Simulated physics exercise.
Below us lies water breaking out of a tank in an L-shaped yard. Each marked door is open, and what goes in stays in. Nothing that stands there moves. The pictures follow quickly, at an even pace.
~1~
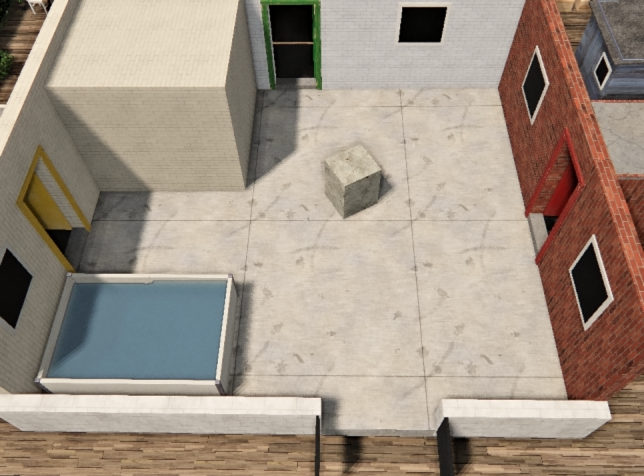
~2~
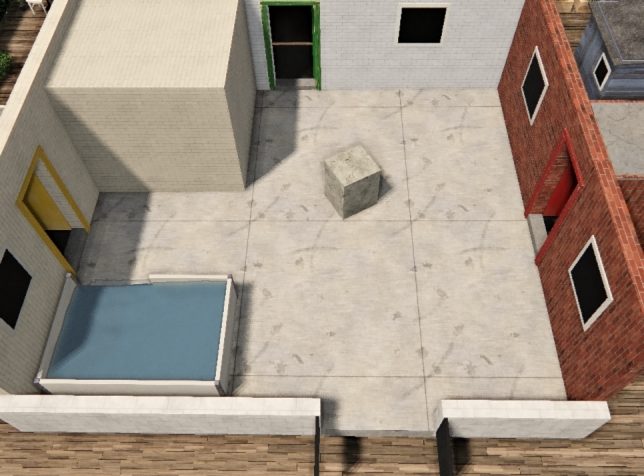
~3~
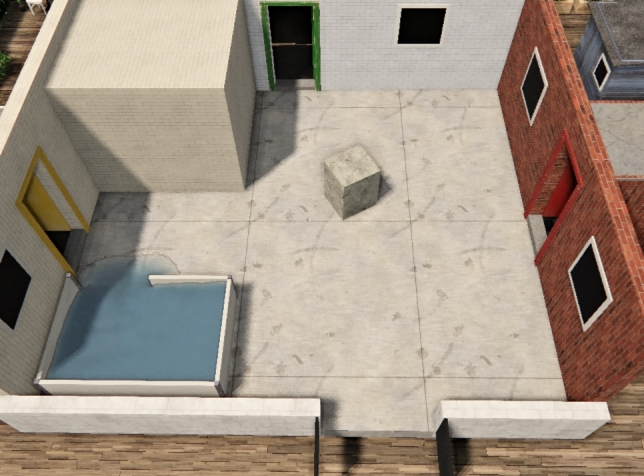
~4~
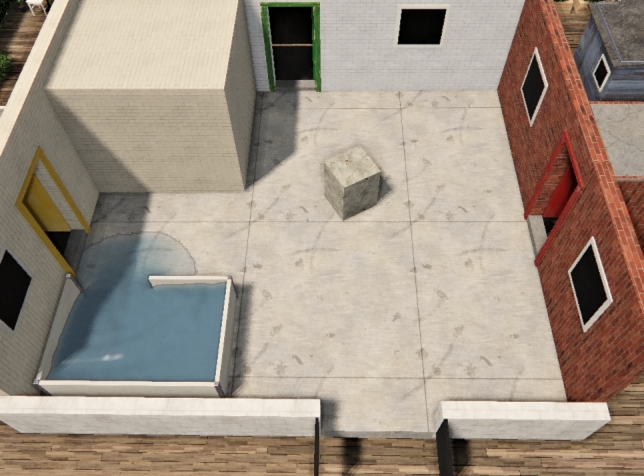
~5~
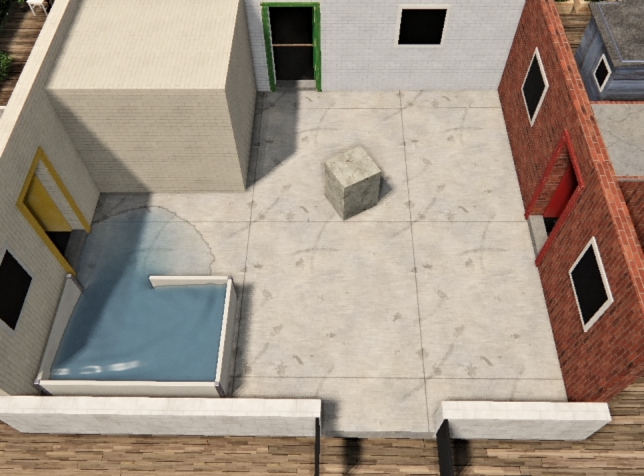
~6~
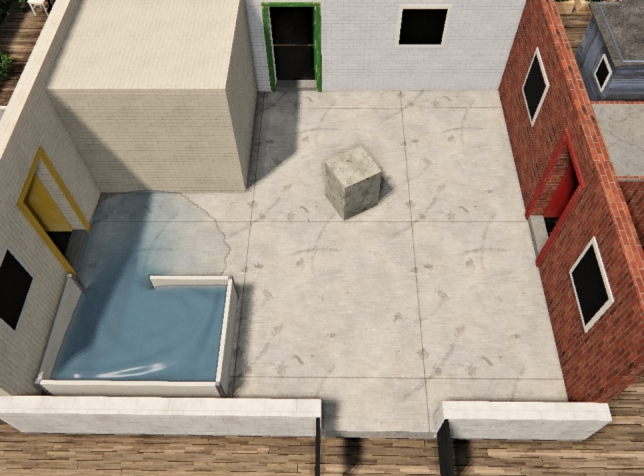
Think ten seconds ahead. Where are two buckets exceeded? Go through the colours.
The green door holds within the limit; the red door holds within the limit; the yellow door floods.
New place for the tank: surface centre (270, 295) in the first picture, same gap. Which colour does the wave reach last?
Last comes the one in red.
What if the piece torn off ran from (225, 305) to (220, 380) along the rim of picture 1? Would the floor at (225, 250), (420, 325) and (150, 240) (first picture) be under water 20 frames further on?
In that order: Clear, awash, no water.
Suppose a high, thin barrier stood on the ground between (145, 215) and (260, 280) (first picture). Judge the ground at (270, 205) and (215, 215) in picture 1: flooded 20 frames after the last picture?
One after the other: Covered, covered.
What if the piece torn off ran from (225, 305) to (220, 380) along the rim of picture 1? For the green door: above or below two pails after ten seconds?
One by one: Green door holds.
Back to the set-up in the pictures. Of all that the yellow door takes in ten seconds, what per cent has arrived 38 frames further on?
Some 100 per cent.
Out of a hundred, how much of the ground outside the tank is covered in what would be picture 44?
Roughly 75 per cent.
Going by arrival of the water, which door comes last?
The green one.
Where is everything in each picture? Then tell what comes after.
The first frame shows the water tank at (141, 328) is whole and still.
In the second frame, water pours out on the water tank's far side and has run to a hidden place.
In the third frame, the front is at (166, 261), out from the gap on the water tank's far side.
In the fourth frame, water pours out on the water tank's far side and has run to (161, 237).
In the fifth frame, the front is at (158, 211), out from the gap on the water tank's far side.
In the sixth frame, the front is at (175, 193), out from the gap on the water tank's far side.
A moment on, water covers 10 % of the floor; the green door not reached, the red door not reached, the yellow door under two buckets in.
Next, water covers 15 % of the floor; the green door not reached, the red door not reached, the yellow door over two buckets in.
Then, water covers 40 % of the floor; the green door not reached, the red door not reached, the yellow door far over two buckets in.
Later, water covers 75 % of the floor; the green door not reached, the red door wet at the sill, nothing in, the yellow door far over two buckets in.
In the end, water covers 95 % of the floor; the green door wet at the sill, nothing in, the red door wet at the sill, nothing in, the yellow door far over two buckets in.
